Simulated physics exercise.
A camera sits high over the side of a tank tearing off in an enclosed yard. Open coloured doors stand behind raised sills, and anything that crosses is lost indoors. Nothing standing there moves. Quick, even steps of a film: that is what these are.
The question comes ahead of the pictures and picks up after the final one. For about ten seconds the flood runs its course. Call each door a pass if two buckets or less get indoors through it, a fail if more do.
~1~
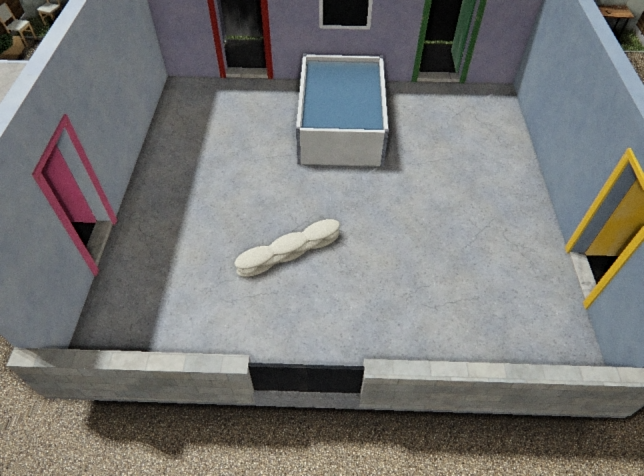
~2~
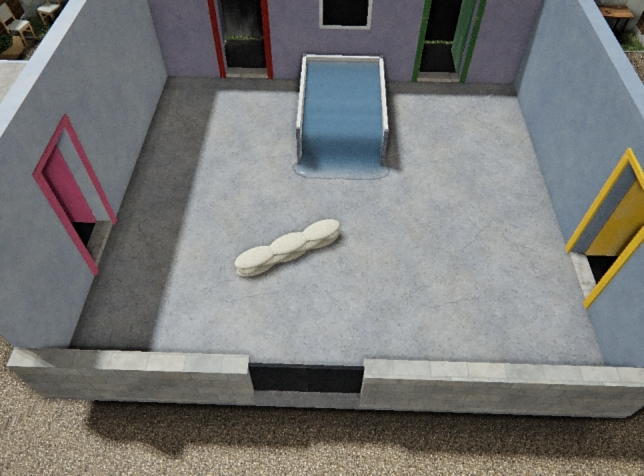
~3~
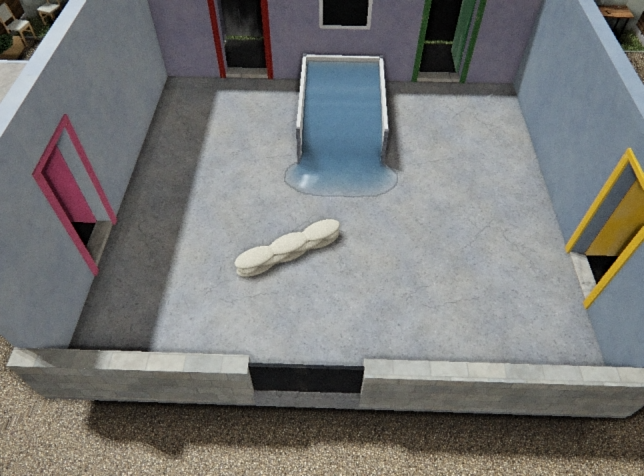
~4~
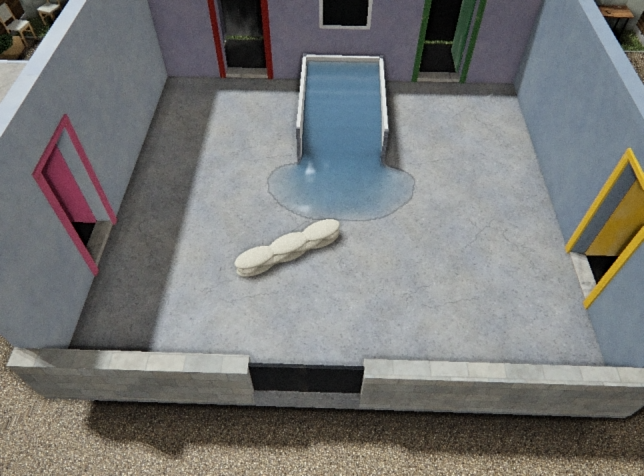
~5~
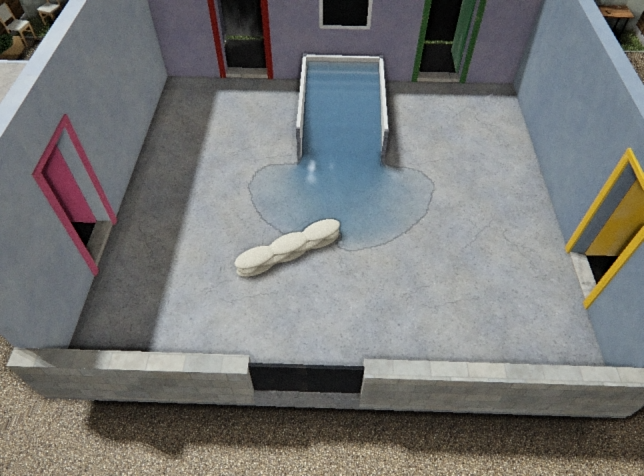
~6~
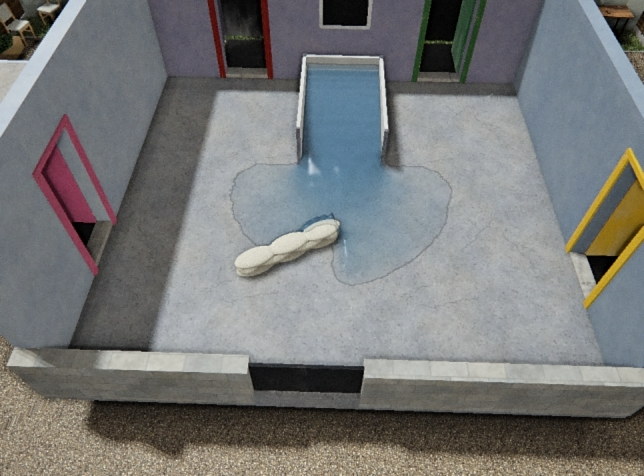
Yellow door: Fail, red door: Pass, pink door: Fail, green door: Pass.
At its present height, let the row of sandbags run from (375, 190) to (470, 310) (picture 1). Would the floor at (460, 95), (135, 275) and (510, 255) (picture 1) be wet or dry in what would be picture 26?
The three points come out untouched, soaked and soaked.
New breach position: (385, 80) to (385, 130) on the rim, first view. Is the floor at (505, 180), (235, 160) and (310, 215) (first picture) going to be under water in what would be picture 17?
Submerged, unwetted, unwetted.
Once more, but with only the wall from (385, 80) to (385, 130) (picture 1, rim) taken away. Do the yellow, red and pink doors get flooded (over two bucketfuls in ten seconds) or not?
Door by door: Yellow goes past the mark, red stops short, pink stops short.
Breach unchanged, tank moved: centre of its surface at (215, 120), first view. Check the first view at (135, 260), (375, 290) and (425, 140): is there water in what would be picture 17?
Readings in order: Flood; no flood; no flood.
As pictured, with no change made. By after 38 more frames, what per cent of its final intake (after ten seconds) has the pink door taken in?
100 %.
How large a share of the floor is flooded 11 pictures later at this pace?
That comes to about 45 per cent.
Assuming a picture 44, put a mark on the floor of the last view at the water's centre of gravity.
The water's centre sits above (330, 244).
A moment on, water covers 30 % of the floor; the yellow door not reached, the red door not reached, the pink door not reached, the green door not reached.
Next, water covers 45 % of the floor; the yellow door not reached, the red door not reached, the pink door wet at the sill, nothing in, the green door not reached.
Then, water covers 50 % of the floor; the yellow door under two buckets in, the red door not reached, the pink door over two buckets in, the green door not reached.
Later, water covers 80 % of the floor; the yellow door over two buckets in, the red door not reached, the pink door far over two buckets in, the green door not reached.
In the end, water covers 95 % of the floor; the yellow door over two buckets in, the red door wet at the sill, nothing in, the pink door far over two buckets in, the green door wet at the sill, nothing in.
